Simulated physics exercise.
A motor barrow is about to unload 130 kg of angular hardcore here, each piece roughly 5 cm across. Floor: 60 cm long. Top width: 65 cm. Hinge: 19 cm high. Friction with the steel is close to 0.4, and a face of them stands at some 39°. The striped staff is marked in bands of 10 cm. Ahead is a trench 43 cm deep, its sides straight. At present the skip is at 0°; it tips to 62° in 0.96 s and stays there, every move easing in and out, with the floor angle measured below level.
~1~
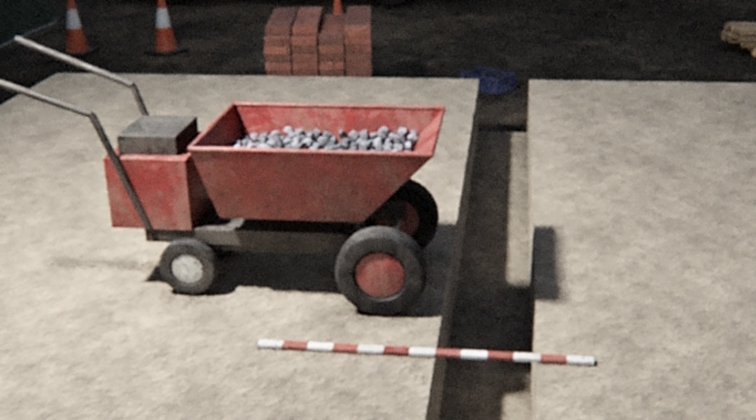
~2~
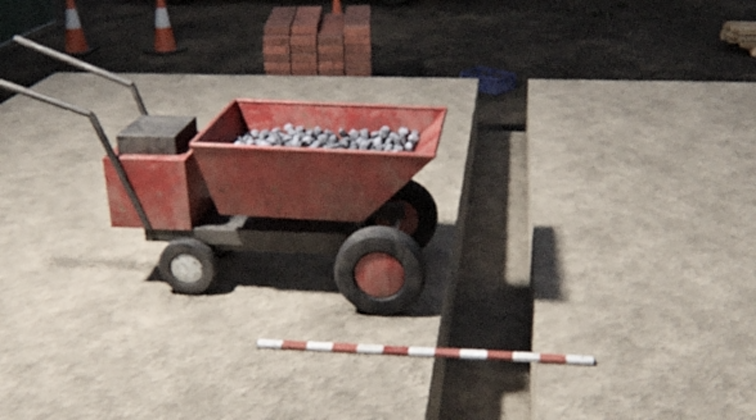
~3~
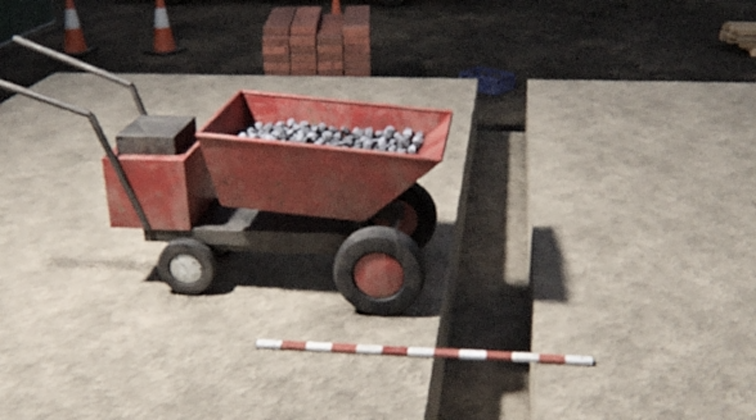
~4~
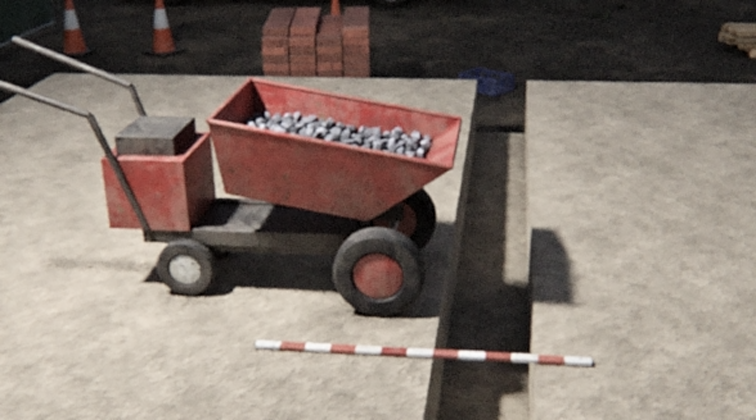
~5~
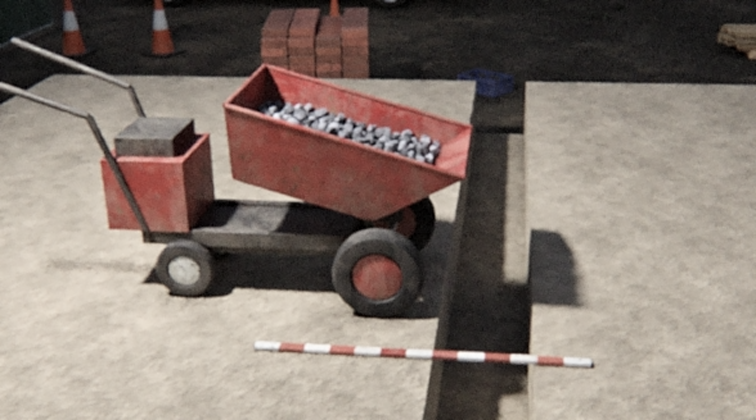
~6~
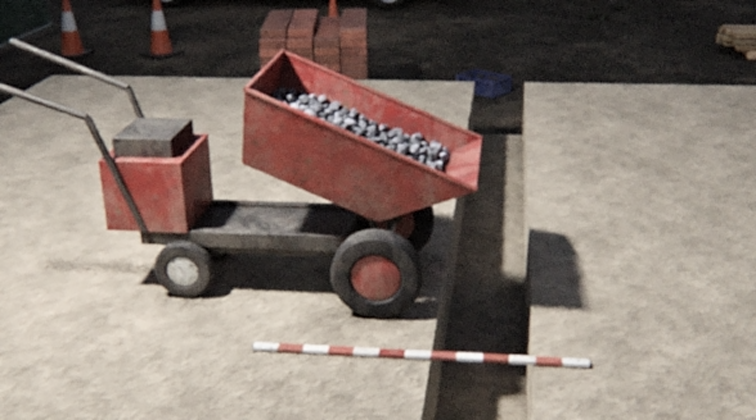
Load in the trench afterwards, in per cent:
26 %.
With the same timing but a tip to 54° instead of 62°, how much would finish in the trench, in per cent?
Near 10 per cent then.
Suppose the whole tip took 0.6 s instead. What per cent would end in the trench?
20 per cent.
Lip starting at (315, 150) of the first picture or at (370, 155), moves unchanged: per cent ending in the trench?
The first start gives about 55 per cent, the second about 65.
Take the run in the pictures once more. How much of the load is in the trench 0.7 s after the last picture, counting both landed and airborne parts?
Around 0 per cent of it, at that instant.
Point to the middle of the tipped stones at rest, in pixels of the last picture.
I'd put it close to (553, 289).
Then, 0.3 s after the last picture the floor is at 52°, 100 % in the skip; the foremost stones are at (484, 213).
Then, 0.7 s after the last picture the floor is at 62°, 93 % in the skip, 2 % in the trench, 6 % past the trench; the foremost stones are at (561, 264).
Then, 1.0 s after the last picture the floor is at 62°, 61 % in the skip, 3 % in the trench, 36 % past the trench; the foremost stones are at (649, 286).
Then, 3.0 s after the last picture the floor is at 62°, 31 % in the skip, 26 % in the trench, 43 % past the trench; the foremost stones are at (694, 281).
